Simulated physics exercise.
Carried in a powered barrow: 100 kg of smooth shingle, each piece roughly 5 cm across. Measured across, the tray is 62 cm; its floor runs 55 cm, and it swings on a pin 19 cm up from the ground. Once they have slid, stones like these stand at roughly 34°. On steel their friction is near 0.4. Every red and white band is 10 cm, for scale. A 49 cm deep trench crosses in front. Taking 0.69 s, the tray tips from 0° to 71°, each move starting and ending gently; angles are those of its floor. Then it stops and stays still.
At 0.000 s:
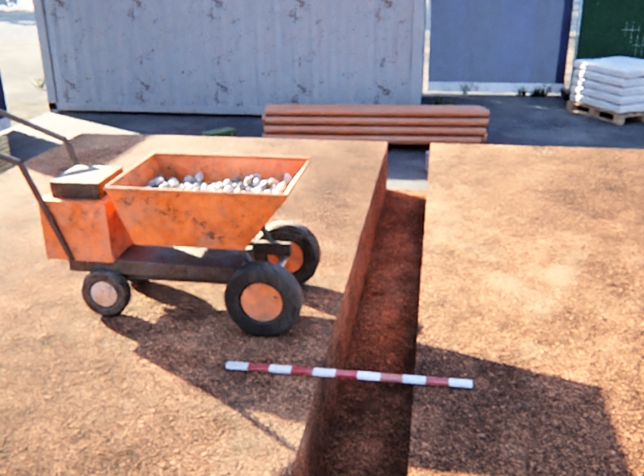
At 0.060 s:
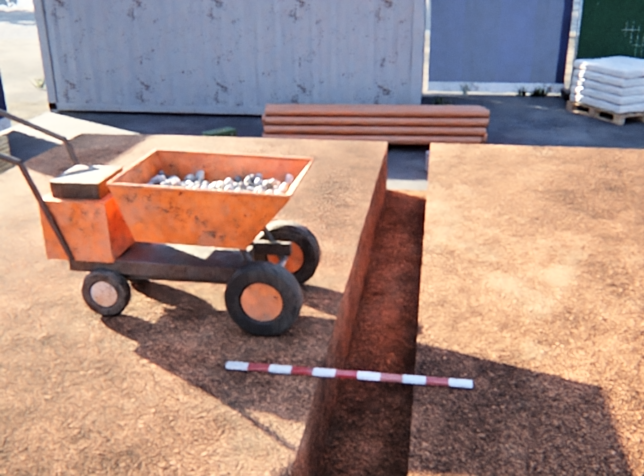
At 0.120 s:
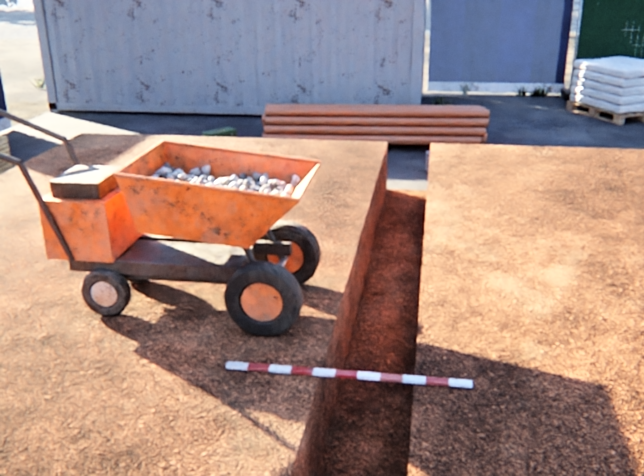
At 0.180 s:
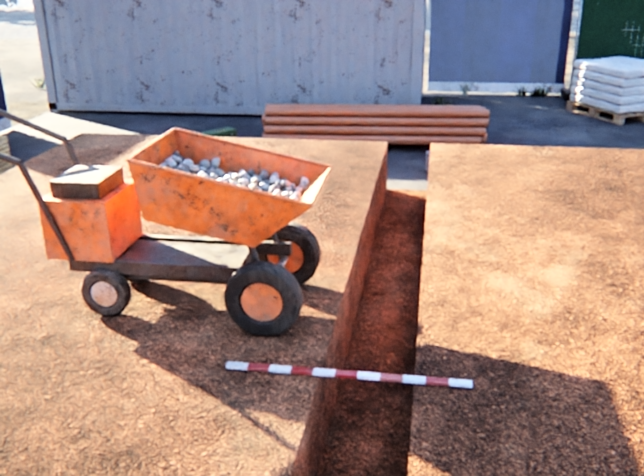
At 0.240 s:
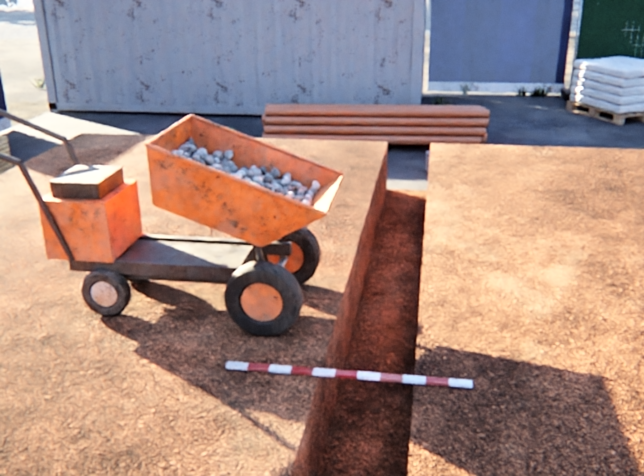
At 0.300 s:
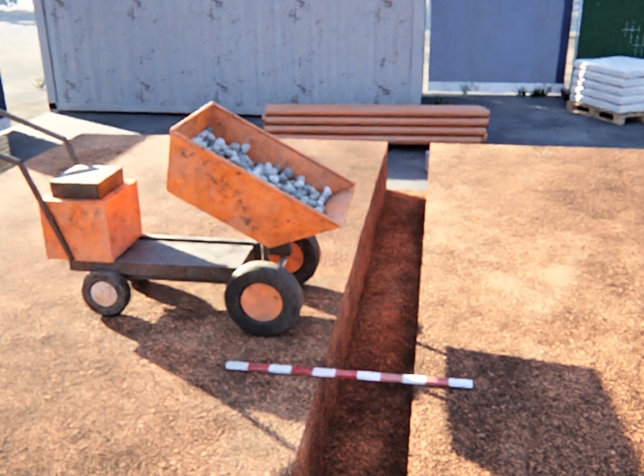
The video shows an orange powered barrow loaded with grey stones standing beside a trench crossed by a red and white banded pole, as its tray tilts steadily forward to the right, its rear end rising while the wheels stay still.
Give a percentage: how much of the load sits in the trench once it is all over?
27 %.
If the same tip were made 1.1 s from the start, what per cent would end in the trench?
About 40%.
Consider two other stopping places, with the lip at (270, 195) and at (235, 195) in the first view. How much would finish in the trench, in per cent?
First place roughly 50%, second roughly 90%.
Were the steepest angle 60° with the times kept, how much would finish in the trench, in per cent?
Roughly 45 percent.
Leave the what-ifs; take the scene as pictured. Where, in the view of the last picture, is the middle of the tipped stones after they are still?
Near (464, 317).
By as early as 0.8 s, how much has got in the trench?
I'd say near 10 per cent at that time.
After 0.5 s the floor is at 60°; 100 % in the tray; the foremost stones are at (361, 253).
After 0.8 s the floor is at 71°; 75 % in the tray, 12 % in the trench, 13 % past the trench; the foremost stones are at (446, 307).
After 1.1 s the floor is at 71°; 12 % in the tray, 17 % in the trench, 70 % past the trench; the foremost stones are at (609, 328).
After 3.1 s the floor is at 71°; 0 % in the tray, 27 % in the trench, 73 % past the trench; the foremost stones are past the picture's edge.
